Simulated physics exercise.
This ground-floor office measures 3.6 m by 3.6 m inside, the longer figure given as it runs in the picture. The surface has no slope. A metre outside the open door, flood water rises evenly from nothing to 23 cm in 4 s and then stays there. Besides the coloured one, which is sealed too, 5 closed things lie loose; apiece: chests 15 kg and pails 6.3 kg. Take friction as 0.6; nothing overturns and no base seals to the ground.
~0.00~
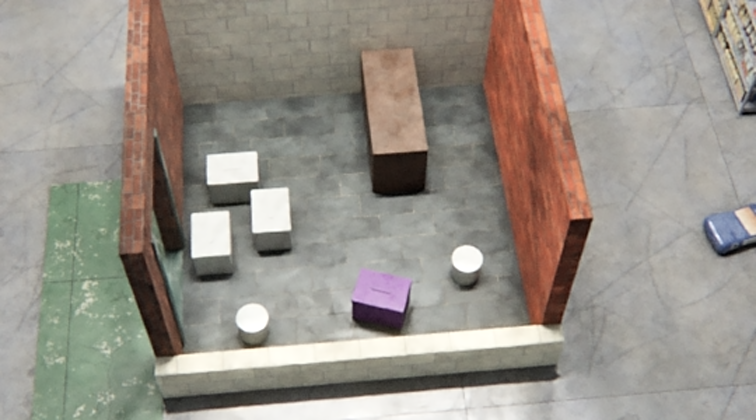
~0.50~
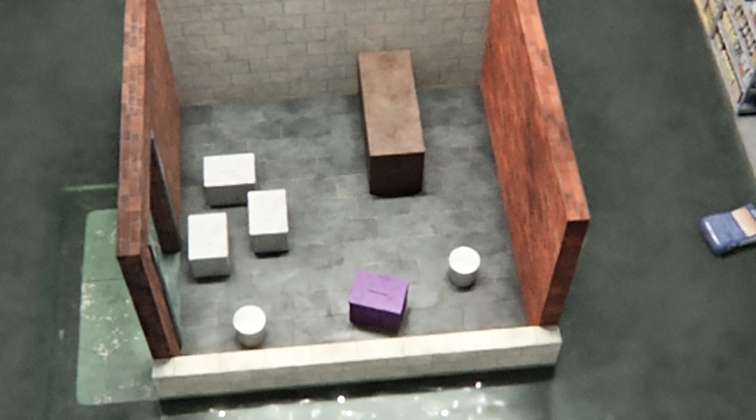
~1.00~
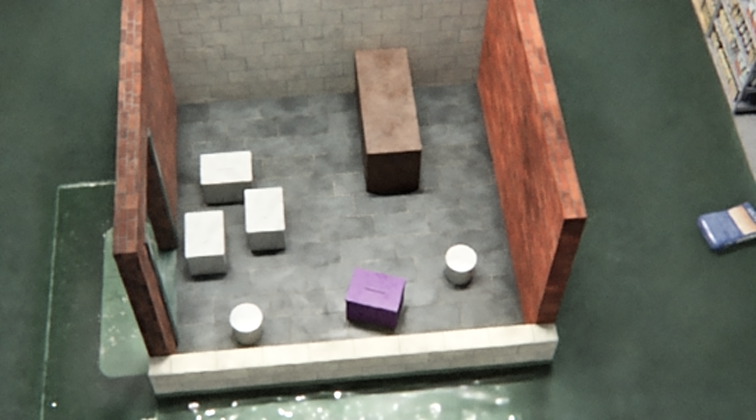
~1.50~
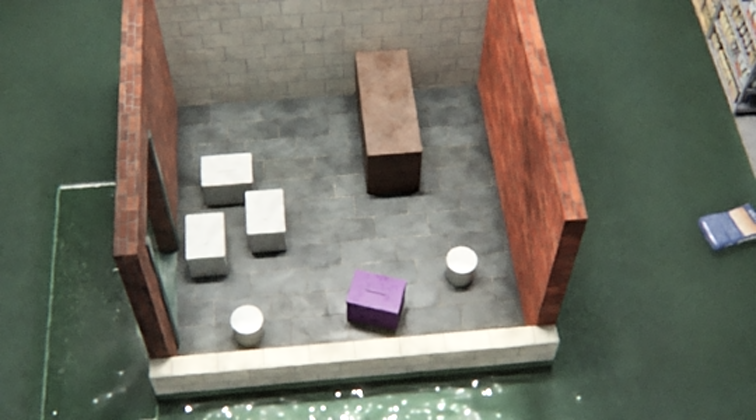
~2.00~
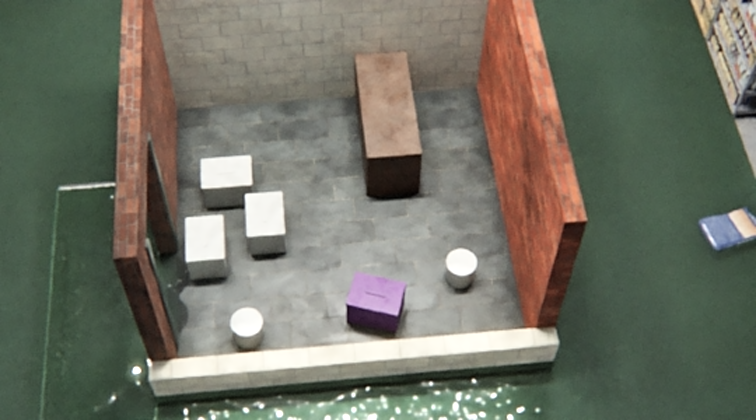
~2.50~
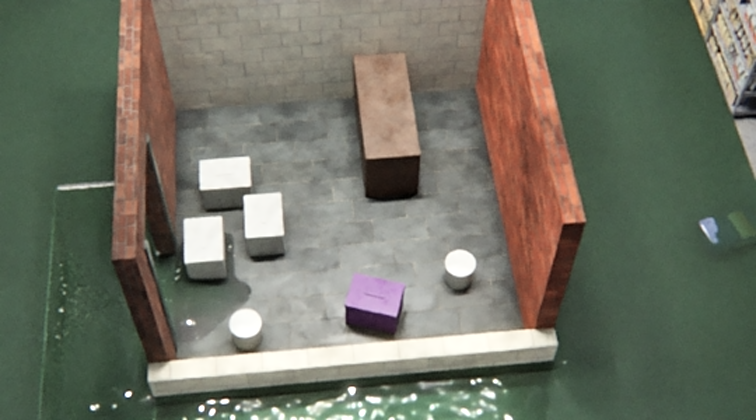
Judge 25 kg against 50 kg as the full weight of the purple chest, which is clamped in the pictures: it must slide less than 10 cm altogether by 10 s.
For it, only the larger load is enough.
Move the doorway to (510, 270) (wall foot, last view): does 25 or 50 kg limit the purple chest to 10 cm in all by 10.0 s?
In that case only the larger load is enough.
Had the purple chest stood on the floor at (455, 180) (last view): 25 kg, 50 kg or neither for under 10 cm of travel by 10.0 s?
Only the larger holds.
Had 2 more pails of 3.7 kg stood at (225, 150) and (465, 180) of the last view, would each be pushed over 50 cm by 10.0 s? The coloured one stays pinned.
In turn: Under, more.
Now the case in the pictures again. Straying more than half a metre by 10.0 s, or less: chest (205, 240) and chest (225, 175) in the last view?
In that order: Over, under.
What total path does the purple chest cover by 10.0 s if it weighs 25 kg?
About 120 cm.
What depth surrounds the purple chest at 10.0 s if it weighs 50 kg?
Roughly 12 cm.
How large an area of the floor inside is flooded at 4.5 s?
Roughly 5.5 m2.
After 3.5 s the purple chest would be 0 cm from its start with 25 kg and 0 cm from its start with 50 kg; 1 cm of water round it then.
After 4.5 s the purple chest would be 0 cm from its start with 25 kg and 0 cm from its start with 50 kg; 4 cm of water round it then.
After 7.0 s the purple chest would be 38 cm from its start with 25 kg and 0 cm from its start with 50 kg; 9 cm of water round it then.
After 10.0 s the purple chest would be 112 cm from its start with 25 kg and 0 cm from its start with 50 kg; 12 cm of water round it then.
